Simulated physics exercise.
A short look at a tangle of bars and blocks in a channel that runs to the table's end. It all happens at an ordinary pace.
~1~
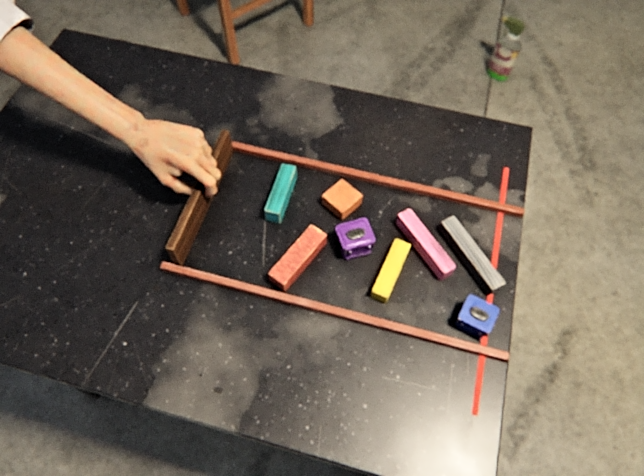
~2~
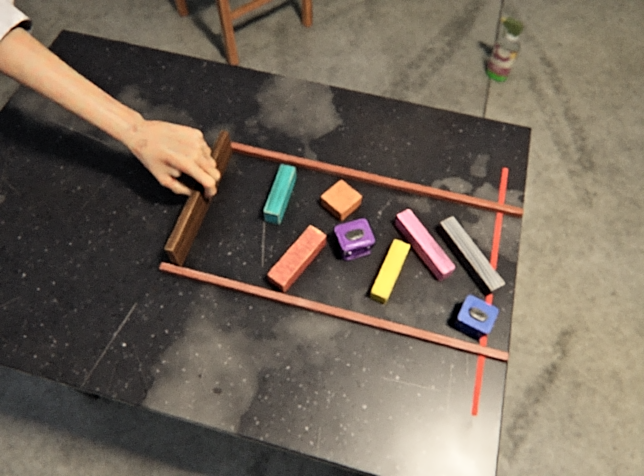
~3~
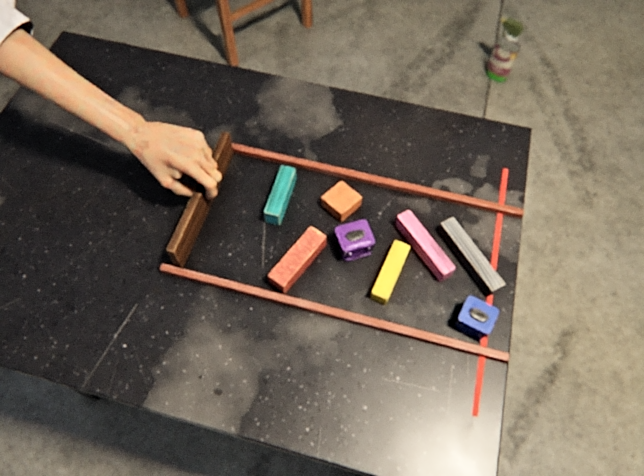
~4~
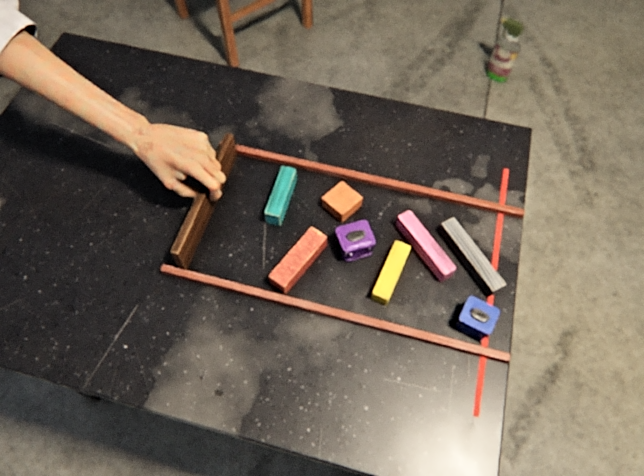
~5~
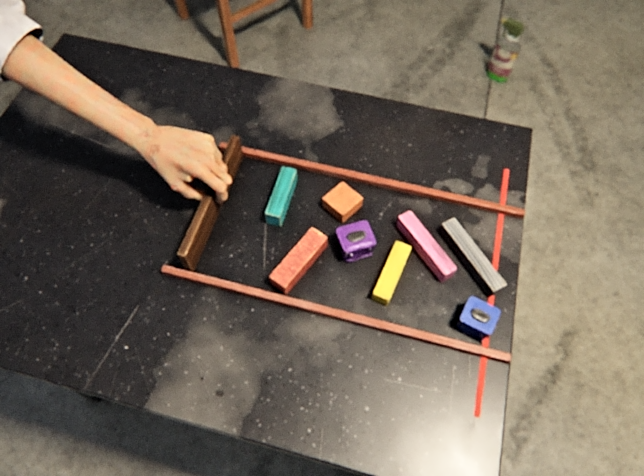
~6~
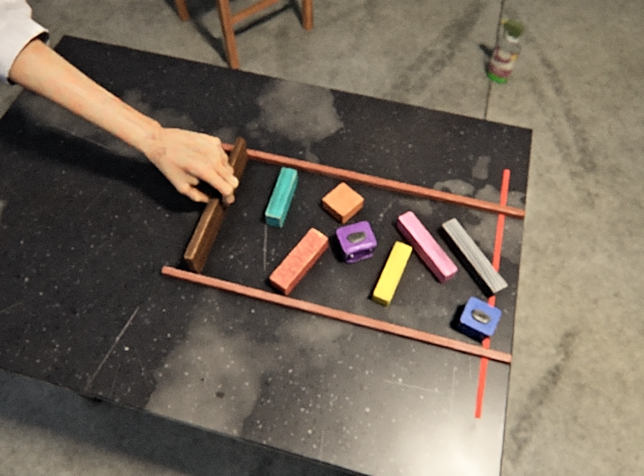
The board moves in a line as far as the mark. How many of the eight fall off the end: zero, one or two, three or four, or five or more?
In the end the number that fall off is five or more.
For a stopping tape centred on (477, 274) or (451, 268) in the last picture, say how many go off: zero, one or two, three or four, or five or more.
For each place: Three to four; one to two.
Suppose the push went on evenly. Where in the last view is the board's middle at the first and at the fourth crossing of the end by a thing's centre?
At (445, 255) for the first, at (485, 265) for the fourth.
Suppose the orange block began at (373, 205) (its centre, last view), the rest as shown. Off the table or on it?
It comes down.
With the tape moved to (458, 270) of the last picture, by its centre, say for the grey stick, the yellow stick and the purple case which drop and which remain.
The grey stick falls, the yellow stick holds on, the purple case holds on.
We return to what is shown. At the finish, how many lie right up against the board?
It touches 2.
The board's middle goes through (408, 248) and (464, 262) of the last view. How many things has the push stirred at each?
By then 7, and 8.
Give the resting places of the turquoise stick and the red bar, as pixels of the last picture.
The turquoise stick stops around (508, 249); the red bar around (503, 311).
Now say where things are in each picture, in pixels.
Blue case (476, 317); grey stick (471, 255); pink stick (425, 244); board (203, 196); tape (493, 276), in the first picture.
Grey stick (470, 255); red bar (298, 259), in the second picture.
Pink stick (424, 245); orange block (341, 201), in the third picture.
Blue case (477, 319); purple case (355, 241), in the fourth picture.
Grey stick (472, 256); board (213, 201), in the fifth picture.
Blue case (478, 320); grey stick (472, 257); pink stick (426, 247); board (219, 204); tape (494, 279), in the sixth picture.
A little later, none off yet; blue case at rest near (478, 320); grey stick at rest near (472, 257); pink stick at rest near (426, 247).
Next, none off yet; blue case at rest near (478, 320); grey stick at rest near (473, 257); pink stick shifted a little near (445, 253).
Later still, none off yet; blue case shifted a little near (493, 326); grey stick shifted a little near (520, 259); pink stick shifted about its own width near (505, 270).
When it is over, the number that fall off is five or more; down, orange block, purple case, yellow stick, pink stick, grey stick and blue case.
